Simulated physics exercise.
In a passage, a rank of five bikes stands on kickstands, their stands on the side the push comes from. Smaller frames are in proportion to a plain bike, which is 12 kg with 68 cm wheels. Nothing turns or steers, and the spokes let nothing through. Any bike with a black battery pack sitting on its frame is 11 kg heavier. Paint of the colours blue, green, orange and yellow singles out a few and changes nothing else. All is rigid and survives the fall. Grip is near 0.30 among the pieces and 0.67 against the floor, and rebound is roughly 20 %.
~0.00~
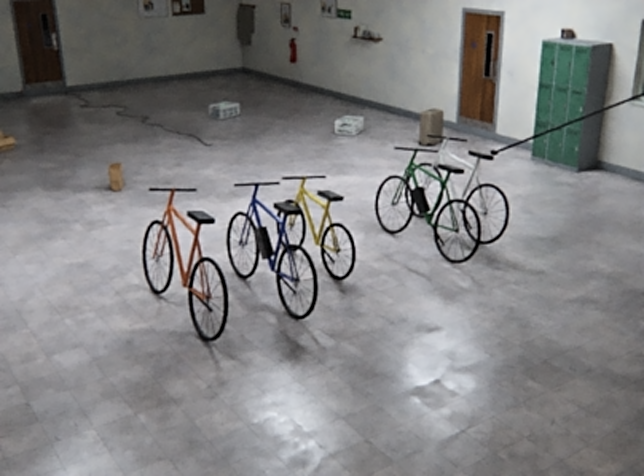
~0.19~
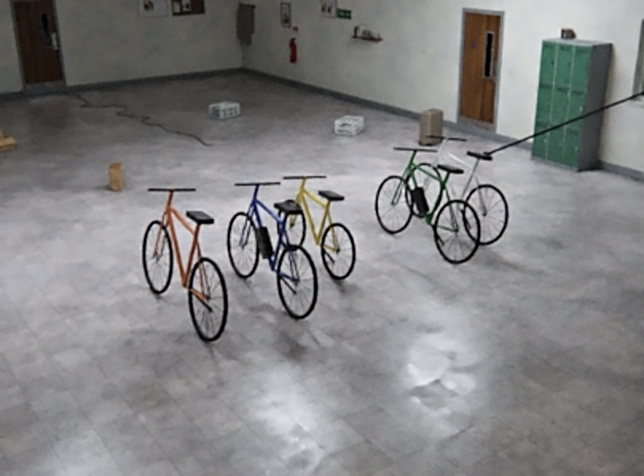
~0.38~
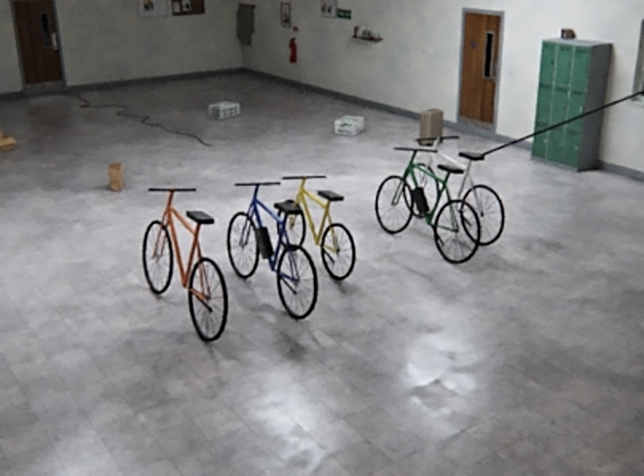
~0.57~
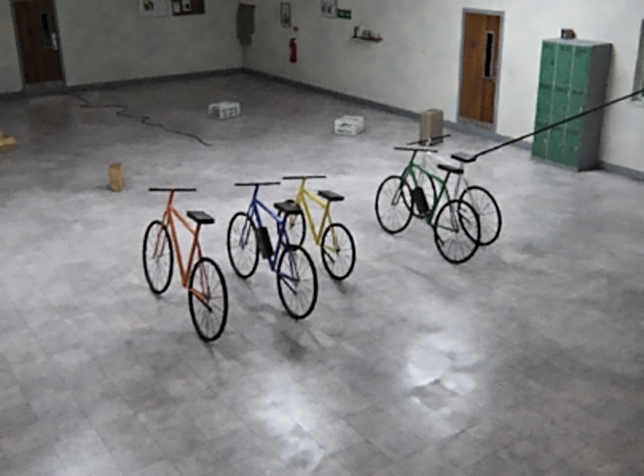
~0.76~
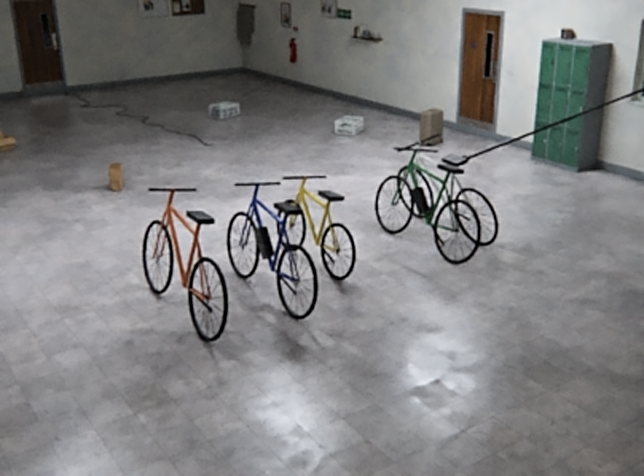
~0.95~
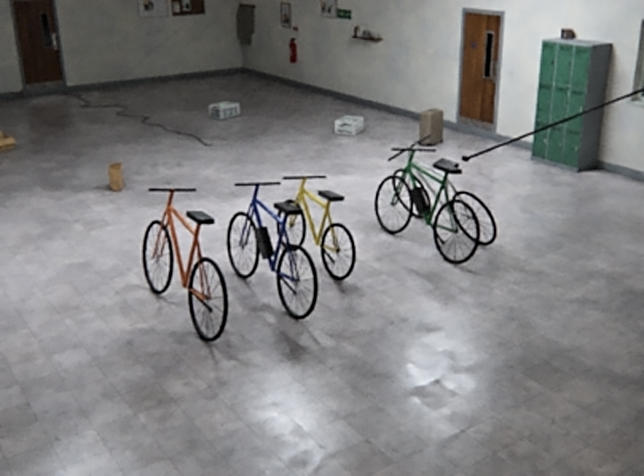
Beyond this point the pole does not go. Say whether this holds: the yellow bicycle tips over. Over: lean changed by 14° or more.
It does not hold.
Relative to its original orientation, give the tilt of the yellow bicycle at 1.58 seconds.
Its tilt comes to about 0° at that moment.
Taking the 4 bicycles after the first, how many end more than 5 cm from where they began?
That comes to 1 in total.
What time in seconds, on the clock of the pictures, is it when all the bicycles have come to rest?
That comes at about 2.5 s.
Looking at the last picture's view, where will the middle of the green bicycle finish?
I'd point at about (381, 243).
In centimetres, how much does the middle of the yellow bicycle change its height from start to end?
0 centimetres lower, roughly.
After 1.58 s, 1 of the 4 other bicycles over; yellow bicycle unmoved; green bicycle leaning 23°.
After 1.78 s, 1 of the 4 other bicycles over; yellow bicycle unmoved; green bicycle leaning 40°.
After 1.98 s, 1 of the 4 other bicycles over; yellow bicycle unmoved; green bicycle leaning 71°.
After 2.12 s, 1 of the 4 other bicycles over; yellow bicycle unmoved; green bicycle lying flat.
At rest (2.7 s), 1 of the 4 other bicycles over; yellow bicycle unmoved; green bicycle lying flat; orange bicycle unmoved. Three left standing. As the last picture would show them, middles, yellow bicycle near (315, 222), green bicycle near (381, 243).
